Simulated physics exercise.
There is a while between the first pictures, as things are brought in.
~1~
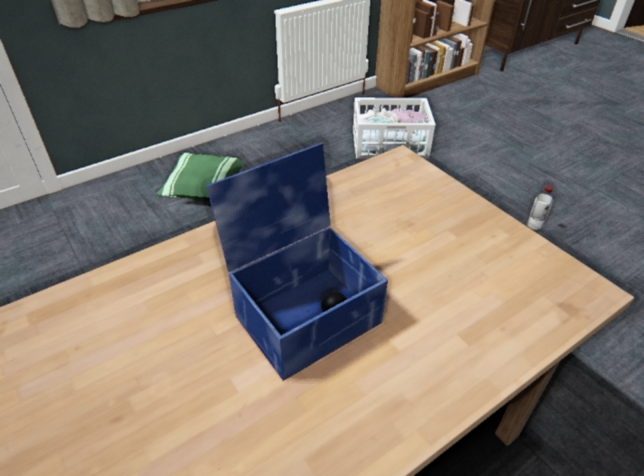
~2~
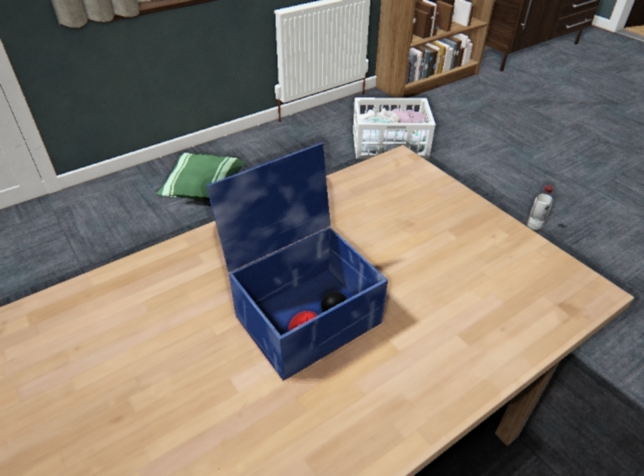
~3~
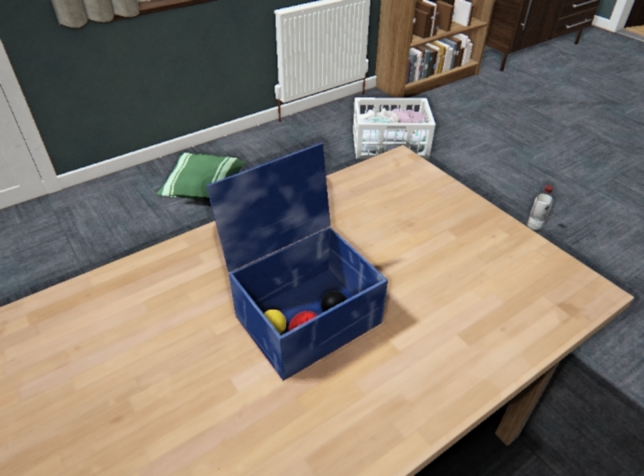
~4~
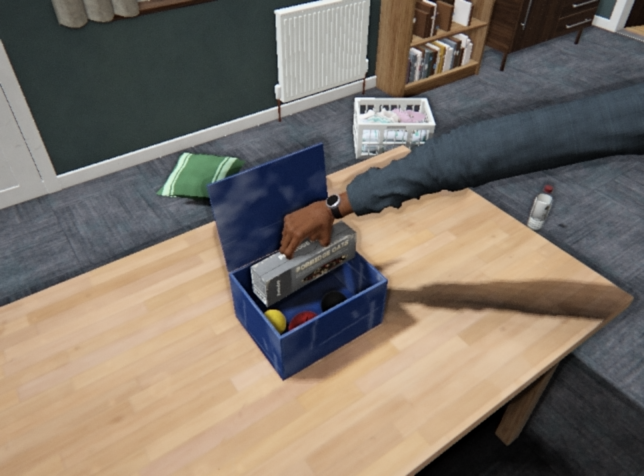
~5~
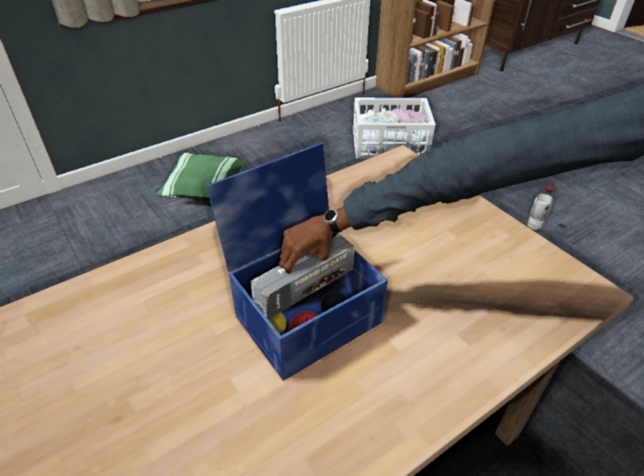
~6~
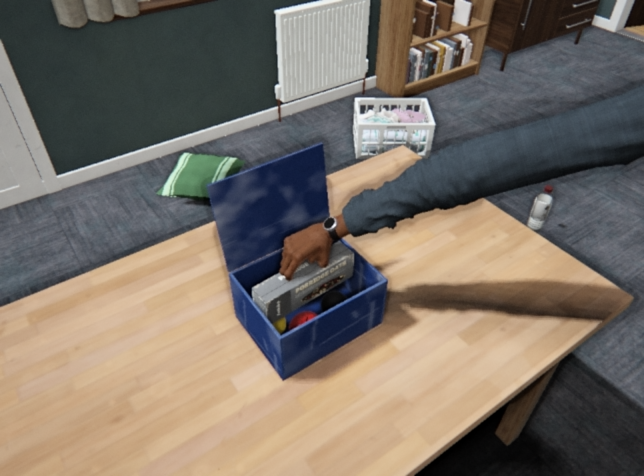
Open blue box on a wooden table gaining red and yellow balls beside a black one, then a hand lowering a grey carton inside.
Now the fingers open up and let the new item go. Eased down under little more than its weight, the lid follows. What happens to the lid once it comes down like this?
The lid comes to rest on the rim.
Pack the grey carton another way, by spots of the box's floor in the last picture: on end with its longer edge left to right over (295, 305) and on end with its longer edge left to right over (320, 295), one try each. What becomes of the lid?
Case one: Lid stays raised; case two: Lid stays raised.
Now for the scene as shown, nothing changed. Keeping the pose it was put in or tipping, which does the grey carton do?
By the end the grey carton has leaned over.
Then, 1.00 s after the last picture, lid starting down; grey carton upside down near (293, 290); black ball rolled a little; yellow lemon rolled a little.
Then, 1.70 s after the last picture, lid 47° above the rim; grey carton upside down near (293, 290); black ball rolled about its own width; yellow lemon rolled a little.
At rest, lid shut; tipped over in the box, grey carton; moved from the start, black ball; the other 2 in place. Seen from the same camera at the end, grey carton near (293, 290).
